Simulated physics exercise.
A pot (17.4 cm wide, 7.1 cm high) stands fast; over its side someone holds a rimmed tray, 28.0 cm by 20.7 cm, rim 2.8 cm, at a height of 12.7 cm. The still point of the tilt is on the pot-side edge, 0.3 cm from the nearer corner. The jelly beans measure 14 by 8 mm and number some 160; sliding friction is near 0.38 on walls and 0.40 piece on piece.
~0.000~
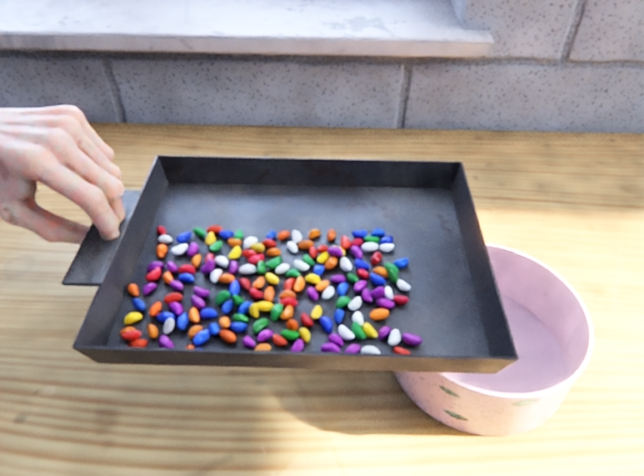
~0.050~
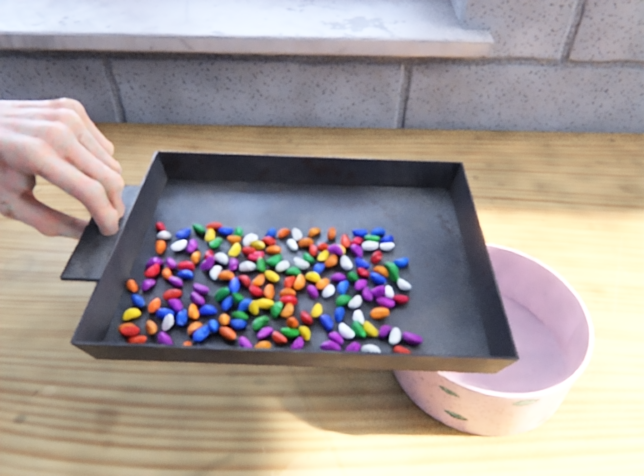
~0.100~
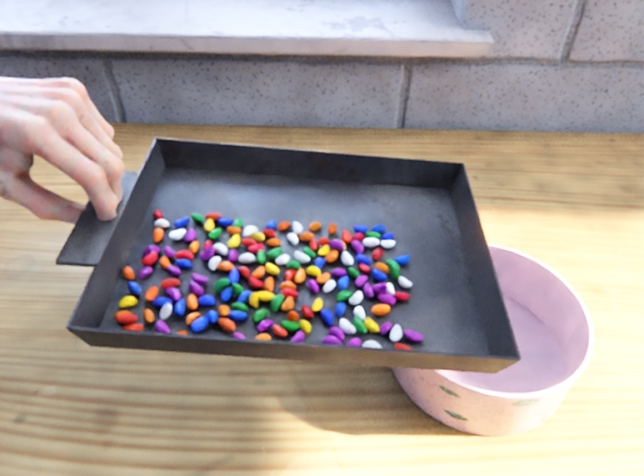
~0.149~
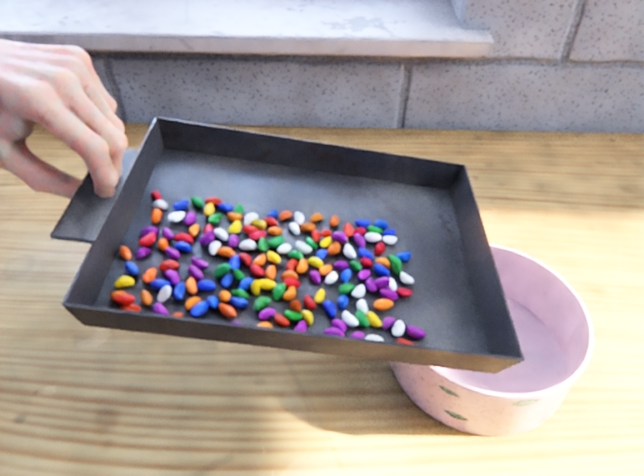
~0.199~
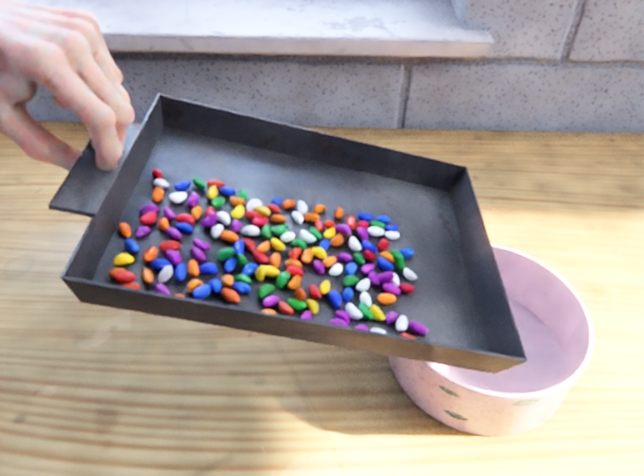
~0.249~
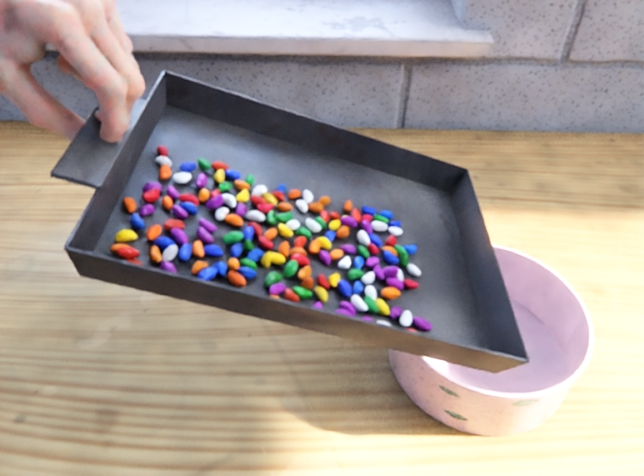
A pale wooden counter in front of a grey block wall with a light stone ledge is seen from slightly above, by a camera that stays still. A hand at the left grips the tab of a dark rimmed tray scattered with small, glossy, multicoloured jelly beans, its right end over a pink round pot. The hand raises the left end, slowly then faster, slanting the tray down rightward, while the beans shift little within it.
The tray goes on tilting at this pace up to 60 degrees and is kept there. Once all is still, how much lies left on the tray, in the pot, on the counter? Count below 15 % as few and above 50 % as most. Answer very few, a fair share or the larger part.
Tray the larger part, pot a fair share, counter very few.
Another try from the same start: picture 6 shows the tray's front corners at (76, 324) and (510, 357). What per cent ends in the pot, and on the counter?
Pot 0, counter 10.
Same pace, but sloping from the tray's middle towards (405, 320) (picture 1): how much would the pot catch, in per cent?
About 0 per cent.
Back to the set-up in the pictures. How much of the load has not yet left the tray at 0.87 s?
About 70 per cent.
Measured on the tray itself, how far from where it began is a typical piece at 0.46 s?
Some 4 cm.
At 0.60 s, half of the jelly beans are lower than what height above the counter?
Roughly 16 cm.
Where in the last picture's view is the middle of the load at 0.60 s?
At about (457, 257).
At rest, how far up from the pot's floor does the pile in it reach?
Some 1.0 cm.
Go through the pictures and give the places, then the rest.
Tray tilt 0 degrees, front corners at (87, 339) and (505, 350); middle of the pieces at (272, 279); pot at (491, 309), in the first picture.
Tray tilt 1 degrees, front corners at (85, 334) and (506, 350); middle of the pieces at (272, 277), in the second picture.
Tray tilt 4 degrees, front corners at (82, 320) and (508, 350), lowest corner right back; middle of the pieces at (273, 270), in the third picture.
Tray tilt 9 degrees, front corners at (78, 297) and (511, 350), lowest corner right back; middle of the pieces at (274, 258), in the fourth picture.
Tray tilt 14 degrees, front corners at (78, 271) and (515, 350), lowest corner right back; middle of the pieces at (278, 245), in the fifth picture.
Tray tilt 19 degrees, front corners at (82, 242) and (518, 350), lowest corner right back; middle of the pieces at (285, 232); pot at (491, 309). Its pace works out near 100 degrees a second, in the sixth picture.
After 0.46 s, tilt 40 degrees; the tray holds 100 %, the pot 0 %.
After 0.60 s, tilt 54 degrees; the tray holds 100 %, the pot 0 %.
Then, at 0.87 s, tilt 60 degrees; the tray holds 70 %, the pot 20 %.
By 2.2 s all is still; tray 70 %, pot 25 %, counter 5 %.
